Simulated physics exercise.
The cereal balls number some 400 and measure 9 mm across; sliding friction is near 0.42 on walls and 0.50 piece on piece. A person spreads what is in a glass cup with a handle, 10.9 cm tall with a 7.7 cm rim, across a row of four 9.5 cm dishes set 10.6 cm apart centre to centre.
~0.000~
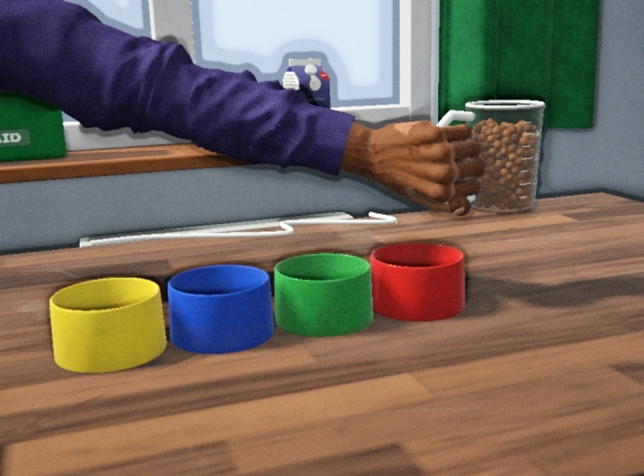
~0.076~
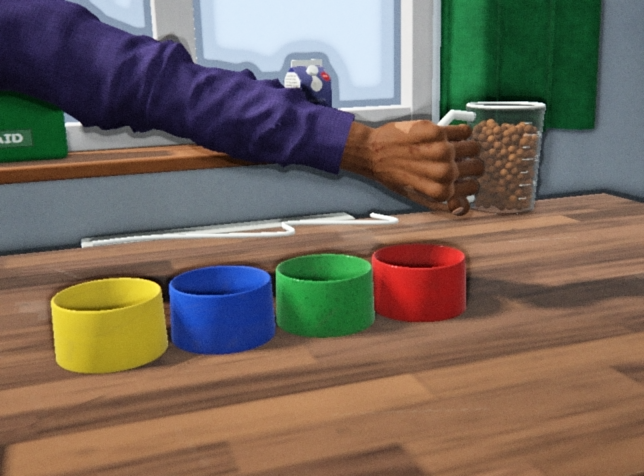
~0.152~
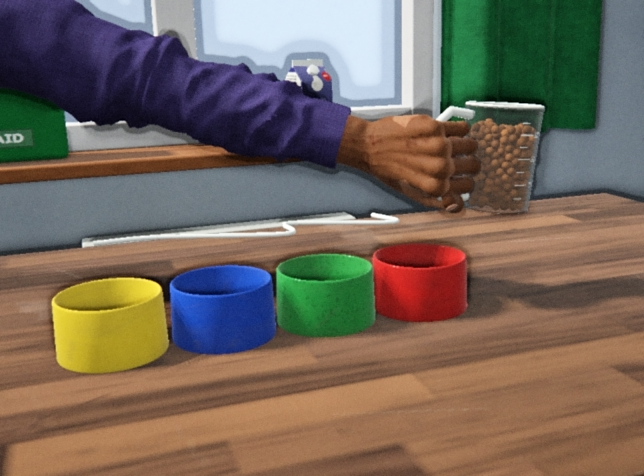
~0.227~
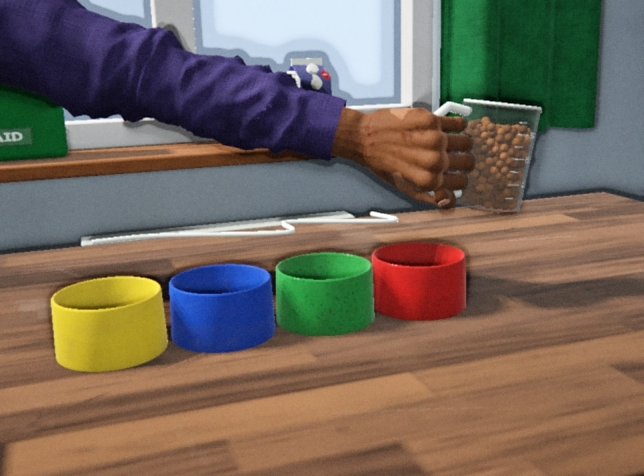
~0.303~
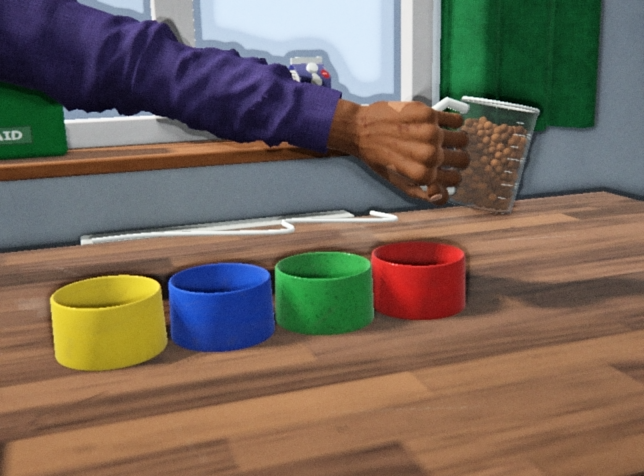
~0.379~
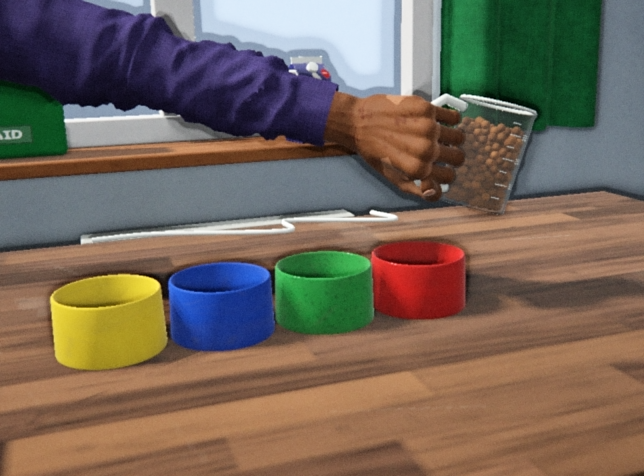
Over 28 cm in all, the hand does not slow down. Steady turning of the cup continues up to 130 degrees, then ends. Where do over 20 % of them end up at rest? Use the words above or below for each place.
Red: Above; blue: Below; green: Below; yellow: Below; counter: Below.
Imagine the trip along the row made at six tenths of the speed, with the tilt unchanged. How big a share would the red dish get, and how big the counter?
Shares - red 30, counter 70.
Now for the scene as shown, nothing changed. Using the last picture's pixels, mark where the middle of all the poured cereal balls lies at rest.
Centre at rest, approx.: (410, 282) px.
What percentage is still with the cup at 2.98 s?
Roughly 0 per cent, I'd say.
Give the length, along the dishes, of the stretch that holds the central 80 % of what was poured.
Some 8 centimetres.
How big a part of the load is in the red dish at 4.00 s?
By that moment it's near 80 percent.
After 1.94 s, tilt 92 degrees; cup holds 100 %.
After 2.98 s, tilt 130 degrees; cup holds 0 %, red 80 %, green 5 %.
After 4.00 s, tilt 130 degrees; cup holds 0 %, red 80 %, green 5 %.
At rest (4.3 s), red 80 %, blue 0 %, green 5 %, yellow 0 %, counter 15 %.
